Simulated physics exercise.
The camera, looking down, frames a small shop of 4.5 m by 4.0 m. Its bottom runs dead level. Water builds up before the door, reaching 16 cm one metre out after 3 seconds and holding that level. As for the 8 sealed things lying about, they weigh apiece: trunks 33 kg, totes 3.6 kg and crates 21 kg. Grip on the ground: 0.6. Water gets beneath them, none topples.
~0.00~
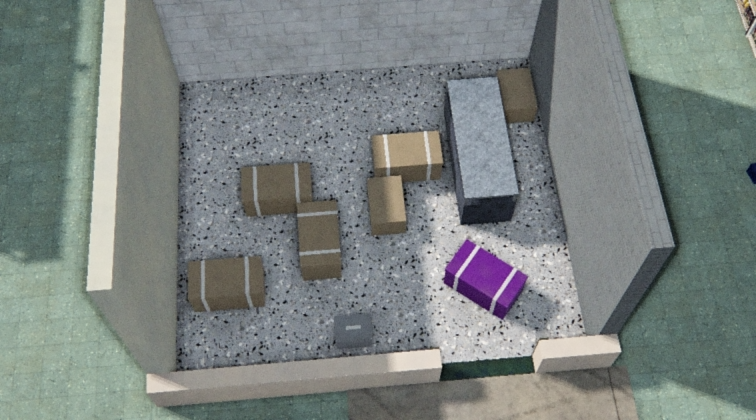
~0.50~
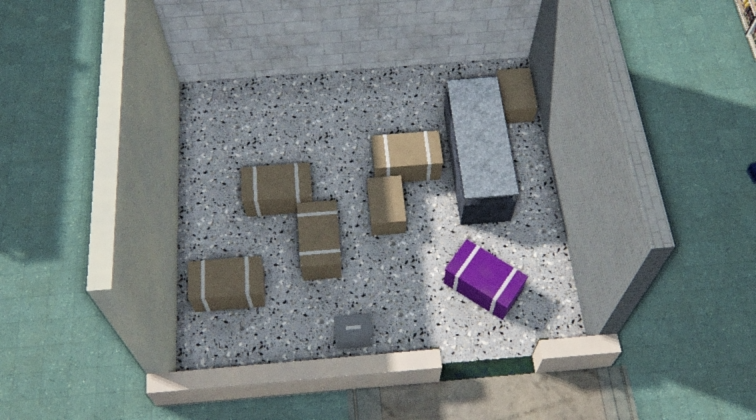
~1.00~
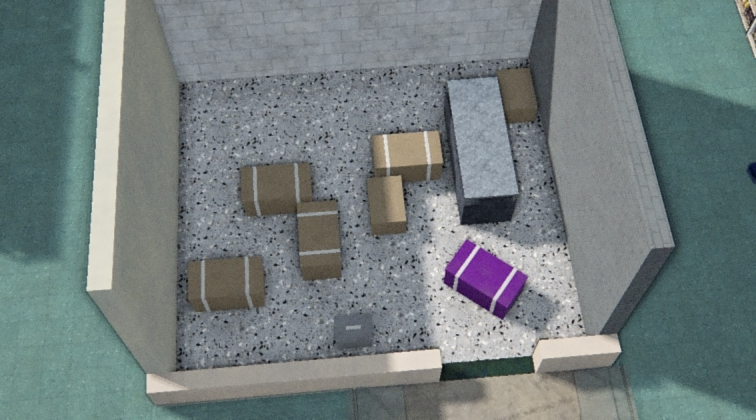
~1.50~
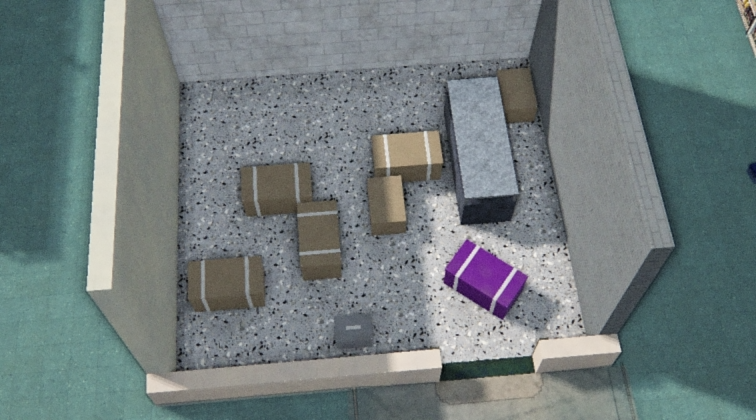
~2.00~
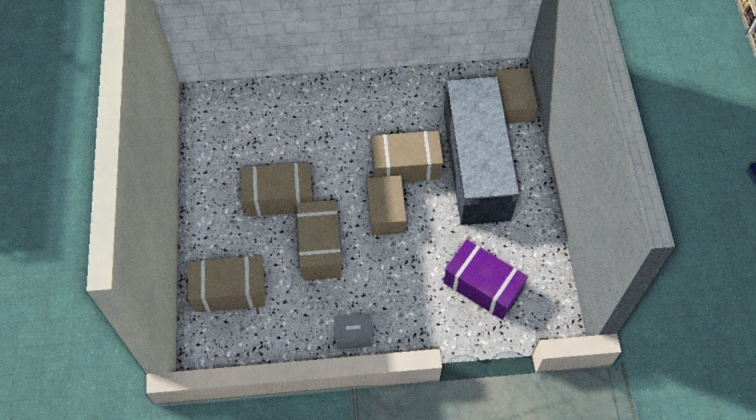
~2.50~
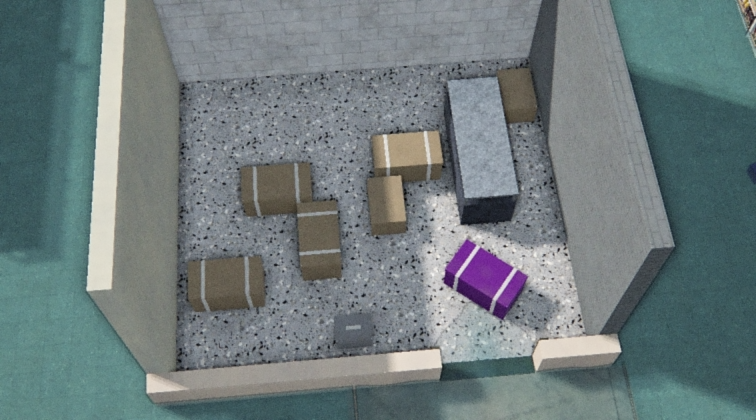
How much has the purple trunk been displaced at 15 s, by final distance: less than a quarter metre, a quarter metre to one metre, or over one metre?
Watching it, I'd expect a moderate movement overall.
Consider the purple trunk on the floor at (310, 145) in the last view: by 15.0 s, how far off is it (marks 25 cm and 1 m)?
Looks like it hardly stirs.
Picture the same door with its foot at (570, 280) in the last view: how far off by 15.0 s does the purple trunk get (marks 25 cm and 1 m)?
The purple trunk ends up a great distance away.
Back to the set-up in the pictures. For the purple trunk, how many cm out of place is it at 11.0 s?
Some 60 cm from the start.
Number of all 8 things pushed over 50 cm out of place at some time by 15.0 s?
3.
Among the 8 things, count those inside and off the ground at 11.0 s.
2.
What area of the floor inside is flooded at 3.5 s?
Roughly 2.0 m2.
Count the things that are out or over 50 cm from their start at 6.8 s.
I make it 0.
After 3.5 s the purple trunk is near (487, 272), 0.0 m from its start, aground; 0 afloat.
After 6.8 s the purple trunk is near (493, 249), 0.3 m from its start, aground; 0 afloat.
After 11.0 s the purple trunk is near (501, 224), 0.6 m from its start, afloat; 2 afloat.
After 15.0 s the purple trunk is near (502, 224), 0.6 m from its start, afloat; 2 afloat.
